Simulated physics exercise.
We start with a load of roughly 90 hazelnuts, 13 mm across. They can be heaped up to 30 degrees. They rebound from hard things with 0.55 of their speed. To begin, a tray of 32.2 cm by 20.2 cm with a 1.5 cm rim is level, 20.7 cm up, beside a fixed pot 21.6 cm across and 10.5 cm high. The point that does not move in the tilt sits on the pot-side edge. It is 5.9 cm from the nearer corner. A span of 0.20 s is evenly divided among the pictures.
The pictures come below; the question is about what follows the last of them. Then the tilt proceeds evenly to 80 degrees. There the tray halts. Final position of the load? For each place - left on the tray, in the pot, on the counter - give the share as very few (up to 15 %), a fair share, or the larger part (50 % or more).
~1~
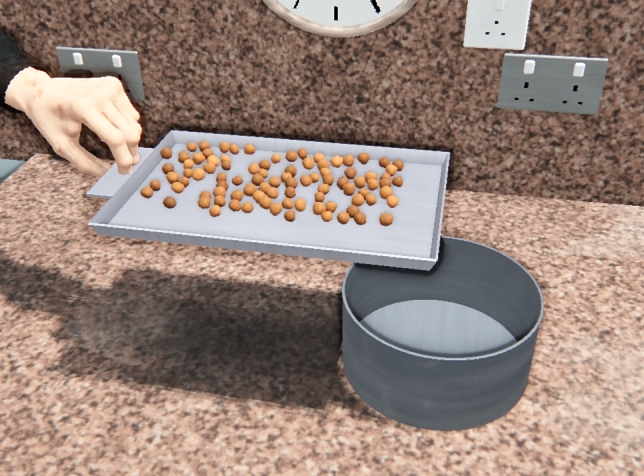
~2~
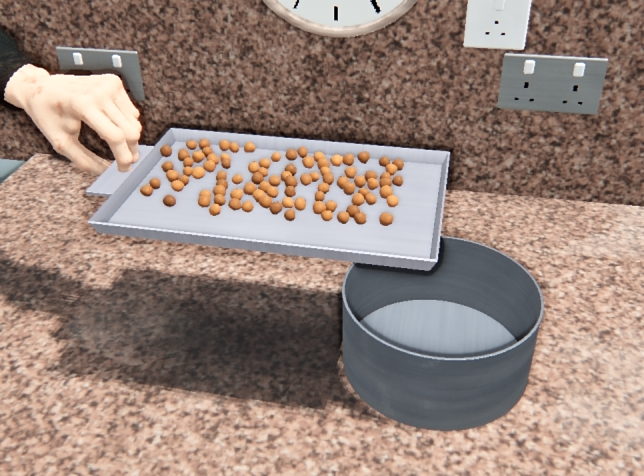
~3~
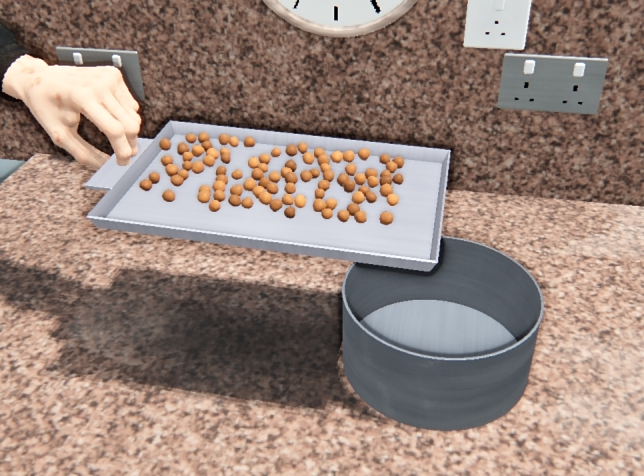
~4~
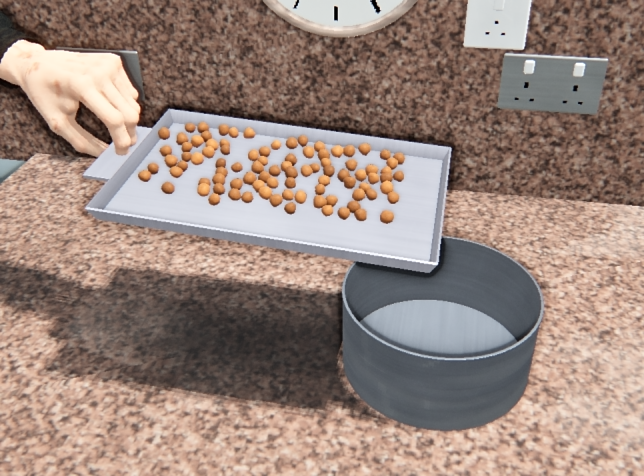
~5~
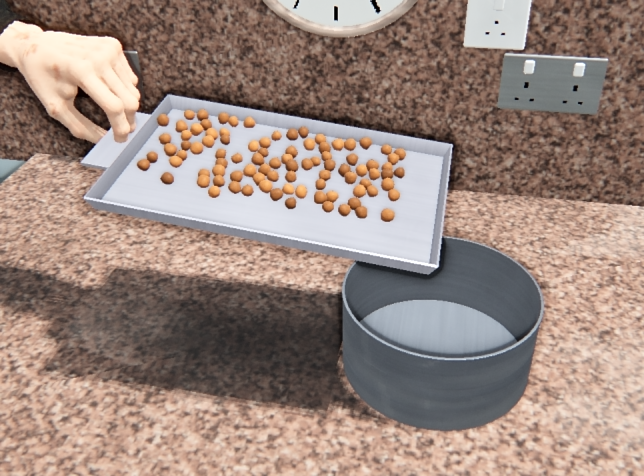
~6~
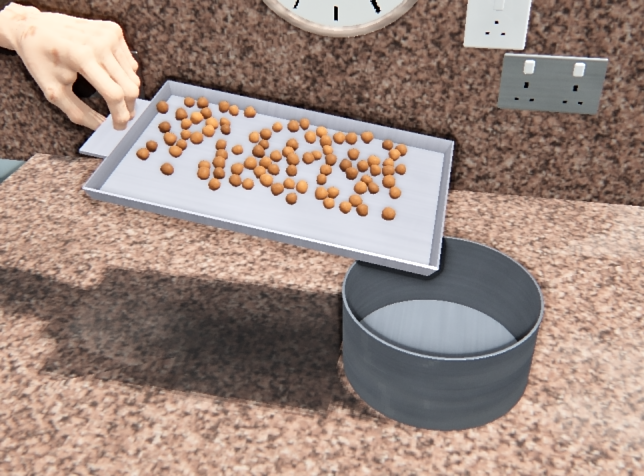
Tray: Very few; pot: A fair share; counter: The larger part.
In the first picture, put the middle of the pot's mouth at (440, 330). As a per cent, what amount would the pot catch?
95 %.
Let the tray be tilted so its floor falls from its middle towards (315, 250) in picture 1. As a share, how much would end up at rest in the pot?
Around 20 percent of them.
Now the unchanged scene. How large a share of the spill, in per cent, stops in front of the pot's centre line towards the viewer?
100 %.
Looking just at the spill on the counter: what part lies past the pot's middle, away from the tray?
Share past the middle: Roughly 70 percent.
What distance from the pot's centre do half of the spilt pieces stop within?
I'd say around 24 centimetres.
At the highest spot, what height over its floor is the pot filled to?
1.5 cm.
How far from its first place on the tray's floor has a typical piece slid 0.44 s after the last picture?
Displacement on the tray: About 15 cm.
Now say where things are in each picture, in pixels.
The first frame shows tray tilt 0 degrees, front corners at (97, 221) and (430, 256); middle of the pieces at (274, 182); pot at (441, 290).
The second frame shows tray tilt 1 degrees, front corners at (97, 219) and (430, 256); middle of the pieces at (274, 181).
The third frame shows tray tilt 2 degrees, front corners at (96, 214) and (431, 257); middle of the pieces at (274, 177).
The fourth frame shows tray tilt 5 degrees, front corners at (94, 205) and (431, 259), lowest corner right front; middle of the pieces at (274, 171).
The fifth frame shows tray tilt 8 degrees, front corners at (93, 195) and (431, 261), lowest corner right front; middle of the pieces at (275, 163).
The sixth frame shows tray tilt 11 degrees, front corners at (92, 185) and (432, 263), lowest corner right front; middle of the pieces at (275, 156); pot at (441, 290).
Then, 0.44 s after the last picture, tilt 44 degrees; the tray holds 100 %, the pot 0 %.
Then, 0.73 s after the last picture, tilt 66 degrees; the tray holds 45 %, the pot 10 %.
Then, 1.12 s after the last picture, tilt 80 degrees; the tray holds 5 %, the pot 20 %.
In the end, tray 0 %, pot 25 %, counter 75 %.
